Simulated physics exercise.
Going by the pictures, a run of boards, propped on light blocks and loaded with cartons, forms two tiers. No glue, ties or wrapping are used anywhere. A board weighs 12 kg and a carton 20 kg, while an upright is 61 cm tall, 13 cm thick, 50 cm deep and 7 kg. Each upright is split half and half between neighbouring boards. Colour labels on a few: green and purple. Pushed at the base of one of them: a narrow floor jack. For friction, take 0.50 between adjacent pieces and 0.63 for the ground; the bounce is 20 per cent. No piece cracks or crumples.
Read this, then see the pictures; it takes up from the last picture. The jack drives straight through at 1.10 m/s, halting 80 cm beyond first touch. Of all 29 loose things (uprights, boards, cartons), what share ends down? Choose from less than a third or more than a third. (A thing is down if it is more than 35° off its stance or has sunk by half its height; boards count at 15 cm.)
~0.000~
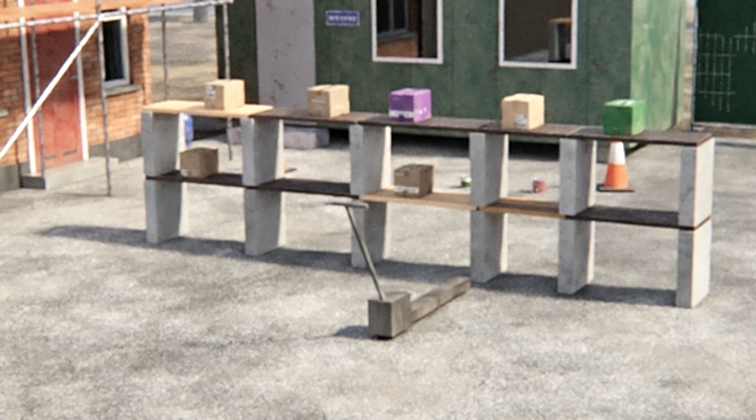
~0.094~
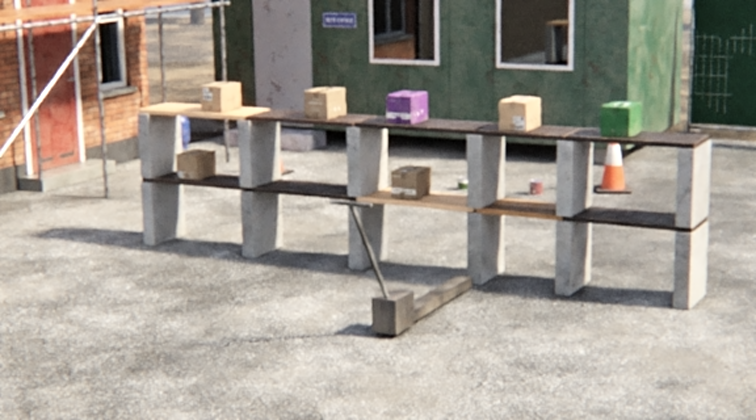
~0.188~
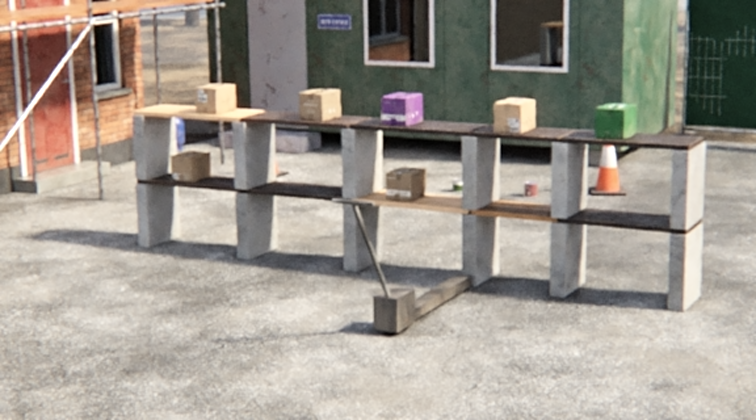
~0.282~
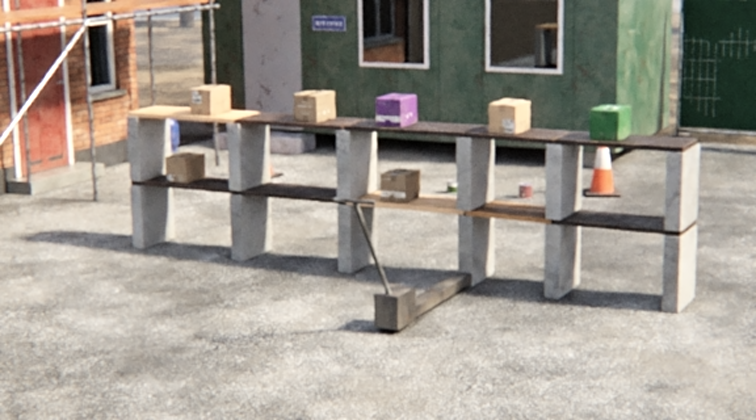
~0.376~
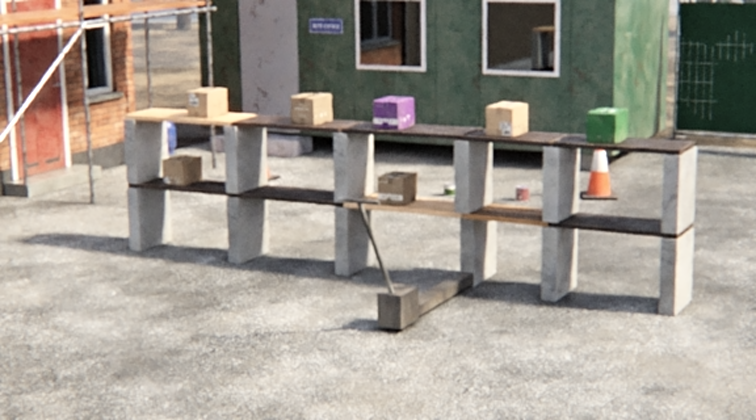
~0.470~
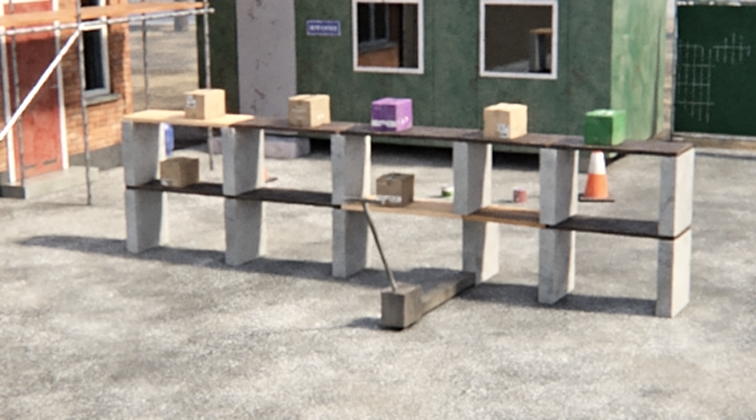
More than a third.
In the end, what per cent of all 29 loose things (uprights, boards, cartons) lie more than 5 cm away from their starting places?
That makes 55 percent.
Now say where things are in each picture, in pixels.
In the first frame (pixels give the middle of a visible side; the camera pans a little), jack tip (465, 283) 28 cm short; purple carton (402, 108); green carton (618, 120); none has stirred.
The second frame shows jack tip (467, 281) 17 cm short; green carton (615, 122).
The third frame shows jack tip (467, 280) 7 cm short; green carton (609, 124).
The fourth frame shows jack tip (467, 279) 35 mm in; purple carton (388, 113); one has shifted.
The fifth frame shows jack tip (469, 278) 14 cm in; purple carton (386, 116); movement in 2 of them.
The sixth frame shows jack tip (471, 277) 24 cm in; purple carton (384, 118); green carton (598, 130); movement in 8 of them.
After 2.44 s, 3 of the 29 pieces down; purple carton 15° from how it stood, 8 cm lower; green carton 7 cm from its place.
After 3.46 s, 13 of the 29 pieces down; purple carton upside down; green carton 12° from how it stood, 45 cm lower.
In the end (6.0 s), 16 of the 29 pieces down; purple carton upside down; green carton upside down. That is 55 per cent. From the last view, middles, purple carton near (386, 298), green carton near (733, 275).
